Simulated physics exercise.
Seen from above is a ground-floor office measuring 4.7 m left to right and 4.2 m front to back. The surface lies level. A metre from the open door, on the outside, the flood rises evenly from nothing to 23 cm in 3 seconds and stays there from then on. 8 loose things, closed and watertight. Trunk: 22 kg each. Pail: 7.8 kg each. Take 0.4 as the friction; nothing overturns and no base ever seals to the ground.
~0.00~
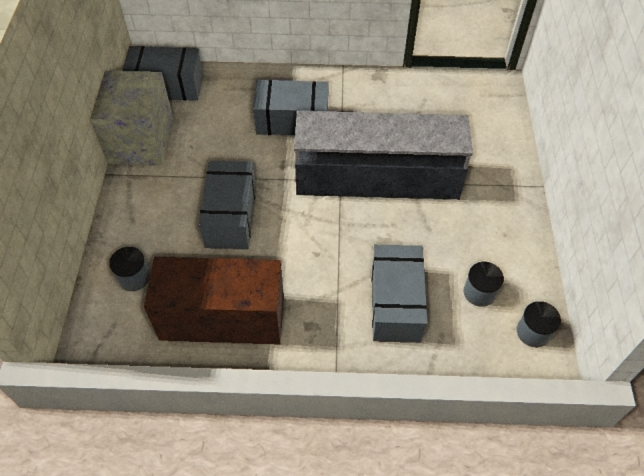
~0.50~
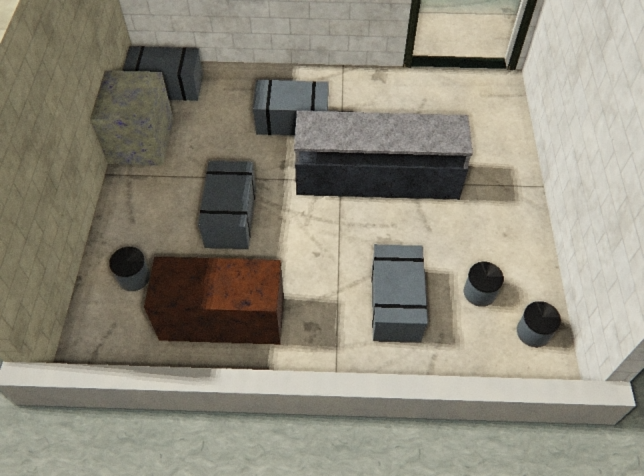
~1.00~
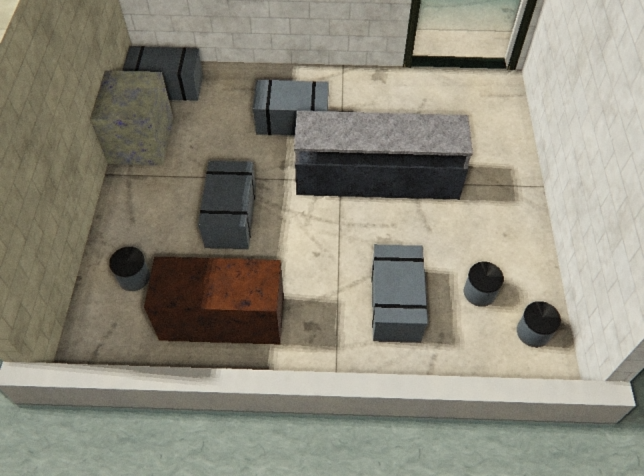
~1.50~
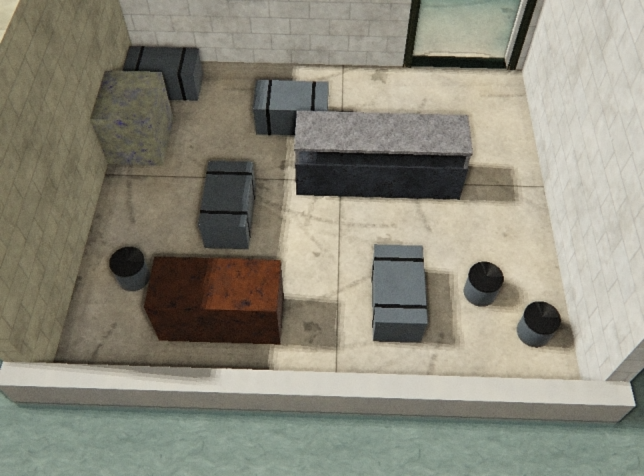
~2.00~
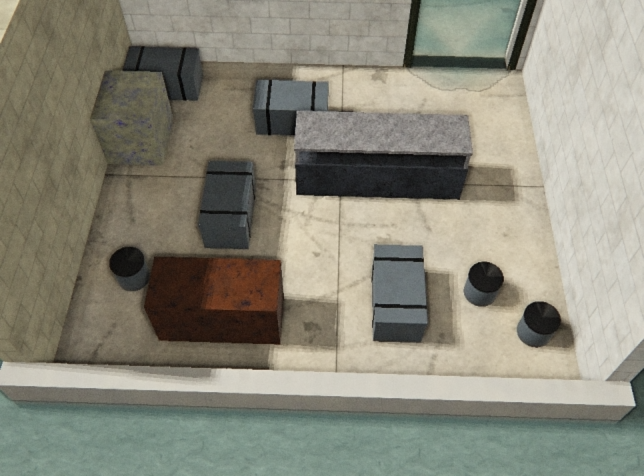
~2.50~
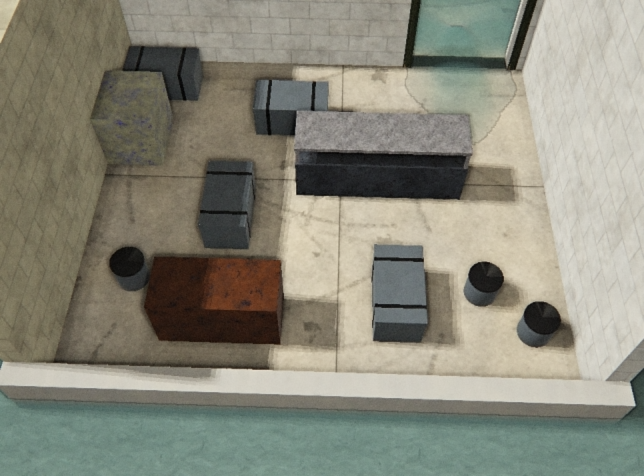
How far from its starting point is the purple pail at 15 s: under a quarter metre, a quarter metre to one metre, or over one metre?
I expect it ends up well away.
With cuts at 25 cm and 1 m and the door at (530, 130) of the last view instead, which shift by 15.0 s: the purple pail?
With that change, the purple pail is swept well off.
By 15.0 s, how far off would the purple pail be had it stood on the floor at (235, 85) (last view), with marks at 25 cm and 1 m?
It travels far.
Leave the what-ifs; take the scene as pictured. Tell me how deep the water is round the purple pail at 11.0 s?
I'd say around 12 cm.
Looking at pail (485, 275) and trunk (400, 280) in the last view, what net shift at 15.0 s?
They sit 250 cm and 60 cm away, in the order given.
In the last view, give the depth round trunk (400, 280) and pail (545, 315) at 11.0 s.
I'd estimate 8 cm for the first and 12 cm for the second.
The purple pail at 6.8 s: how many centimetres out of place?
By that time, close to 250 cm.
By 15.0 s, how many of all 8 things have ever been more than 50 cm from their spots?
Total: 7.
After 3.5 s the purple pail is near (409, 127), 0.0 m from its start, aground; 0 afloat.
After 6.8 s the purple pail is near (195, 139), 2.3 m from its start, aground; 1 afloat.
After 11.0 s the purple pail is near (164, 181), 2.7 m from its start, afloat; 6 afloat.
After 15.0 s the purple pail is near (129, 248), 3.2 m from its start, afloat; 8 afloat.
